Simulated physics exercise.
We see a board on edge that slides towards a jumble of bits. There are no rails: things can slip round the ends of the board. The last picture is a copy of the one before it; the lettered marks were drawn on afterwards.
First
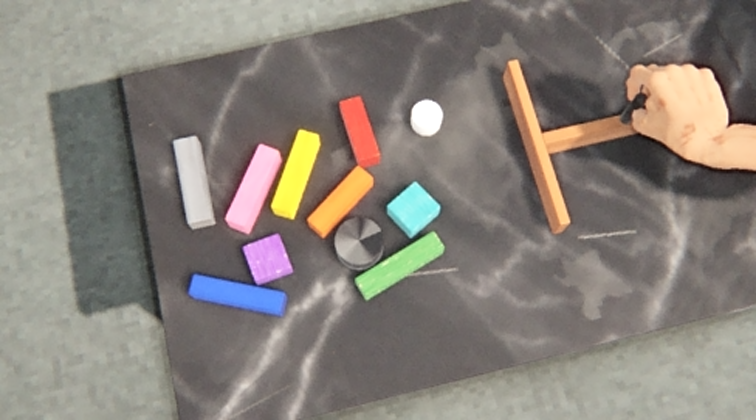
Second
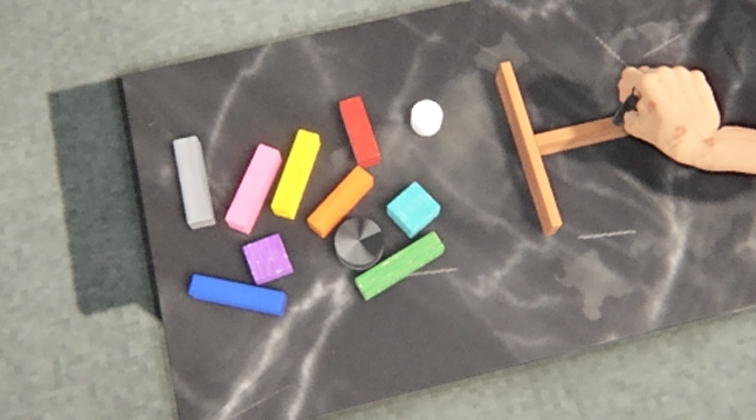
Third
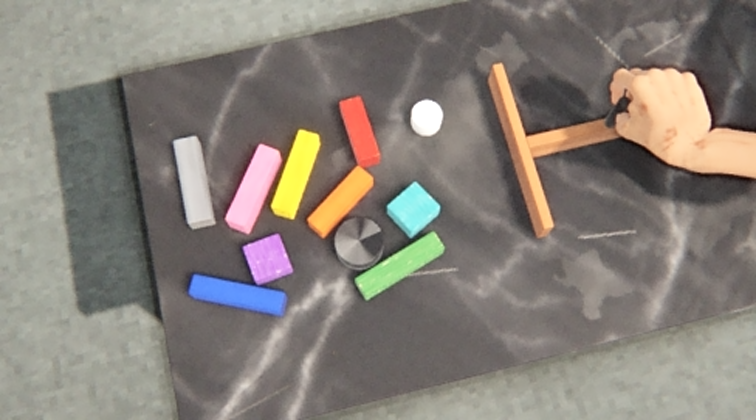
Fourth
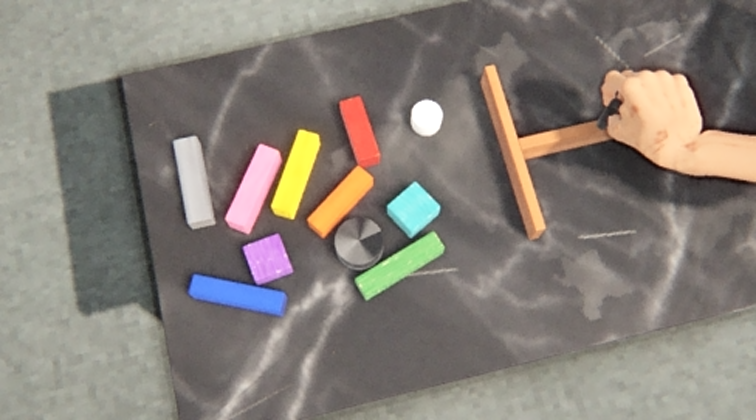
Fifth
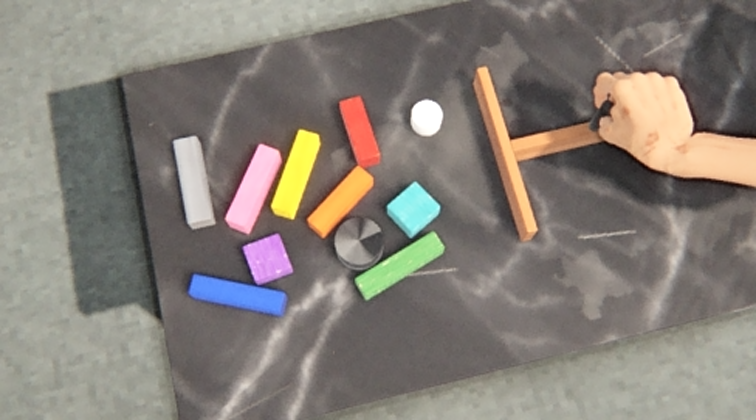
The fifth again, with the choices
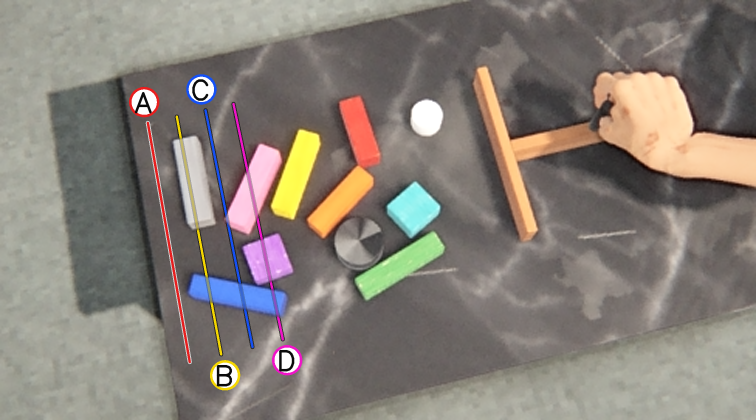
A hand holding a wooden T-shaped pusher slid it slowly a short way left across a dark marbled surface, toward a scattered group of colourful blocks and round pieces, which all stayed still.
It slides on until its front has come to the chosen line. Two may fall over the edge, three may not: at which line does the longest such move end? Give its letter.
C.
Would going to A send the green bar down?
No.
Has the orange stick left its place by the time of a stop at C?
Yes.
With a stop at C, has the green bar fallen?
By then, no.
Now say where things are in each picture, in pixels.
White tin (426, 118); grey stick (194, 182); orange stick (341, 202), in the first picture.
Board (531, 141); green bar (400, 266), in the second picture.
Board (523, 143); black tin (359, 244), in the third picture.
Board (514, 145); yellow stick (296, 175), in the fourth picture.
Board (507, 147); turquoise block (413, 210); pink bar (255, 189); white tin (426, 118), in the fifth picture.
On the marked copy, A at (168, 237); B at (198, 230); C at (228, 223); D at (257, 217).
With C. Early on, board (407, 170); green bar (378, 273); red bar (348, 136).
Further on, board (308, 193); grey stick (188, 183); pink bar (211, 193).
At the end, board (226, 212); grey stick over the edge; pink bar over the edge; two fallen.
As for the rest, A drops seven; B drops four; D is within the limit but short.
